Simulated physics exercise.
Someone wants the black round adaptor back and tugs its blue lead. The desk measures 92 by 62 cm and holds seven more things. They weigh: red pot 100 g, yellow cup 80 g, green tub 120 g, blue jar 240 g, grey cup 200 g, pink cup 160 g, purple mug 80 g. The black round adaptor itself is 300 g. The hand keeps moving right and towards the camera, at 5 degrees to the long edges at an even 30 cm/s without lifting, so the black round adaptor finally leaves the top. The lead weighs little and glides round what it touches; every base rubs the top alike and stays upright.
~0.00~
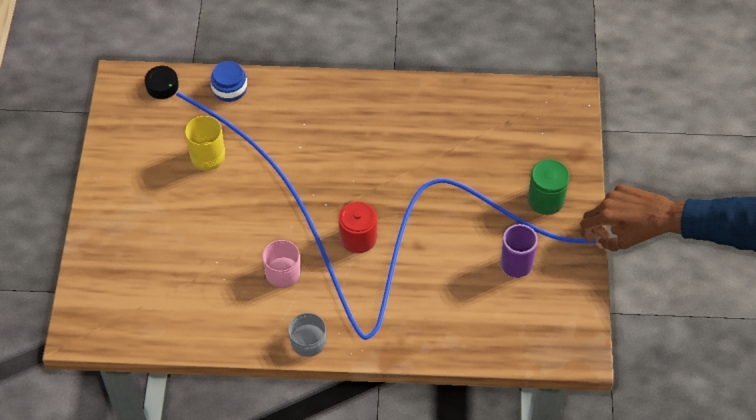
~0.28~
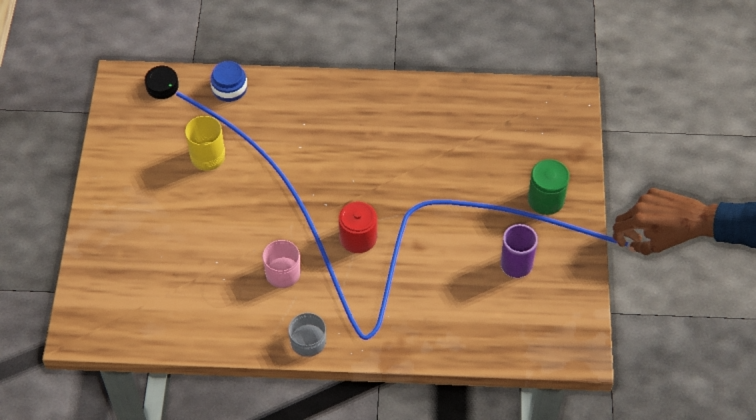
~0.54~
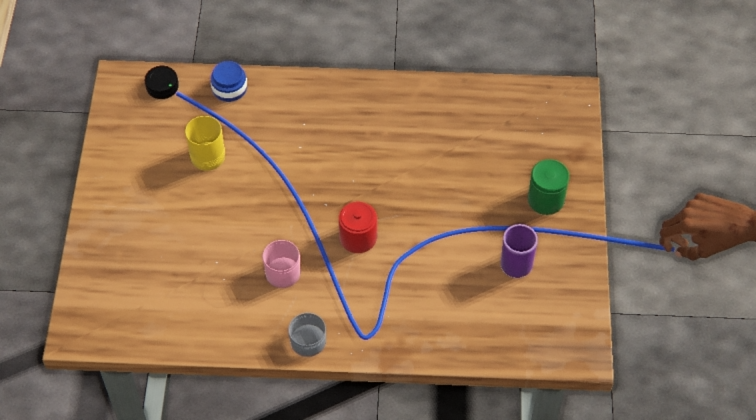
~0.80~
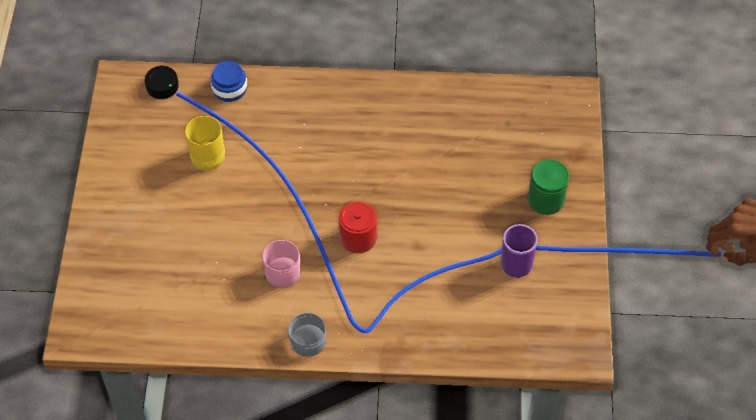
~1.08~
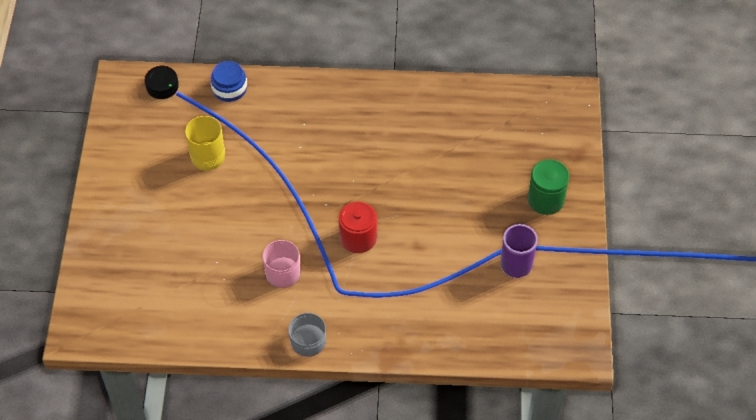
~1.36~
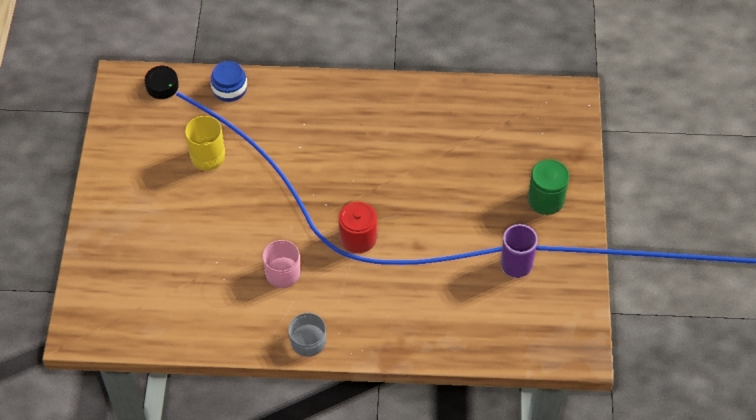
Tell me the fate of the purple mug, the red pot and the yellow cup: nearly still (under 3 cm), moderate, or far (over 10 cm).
In order: The purple mug barely shifts; the red pot travels a long way; the yellow cup stays about where it is.
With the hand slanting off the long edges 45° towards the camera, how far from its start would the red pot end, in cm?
About 12 cm.
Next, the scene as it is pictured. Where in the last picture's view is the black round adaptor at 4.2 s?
Around (550, 210).
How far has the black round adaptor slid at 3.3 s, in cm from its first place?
About 46 cm.
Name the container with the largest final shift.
It is the red pot.
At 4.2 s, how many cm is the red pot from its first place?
Some 24 cm.
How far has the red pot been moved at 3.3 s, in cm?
About 24 cm.
At 2.4 s, the black round adaptor has slid 21 cm. Moved, red pot 24 cm.
At 3.3 s, the black round adaptor has slid 47 cm. Moved, red pot 24 cm.
At 4.2 s, the black round adaptor has slid 74 cm. Moved, red pot 24 cm, green tub 4 cm.
At 4.9 s, the black round adaptor is off the top. Moved, red pot 24 cm at (428, 115), green tub 4 cm, yellow cup 0 cm at (203, 130), purple mug 0 cm at (520, 239).
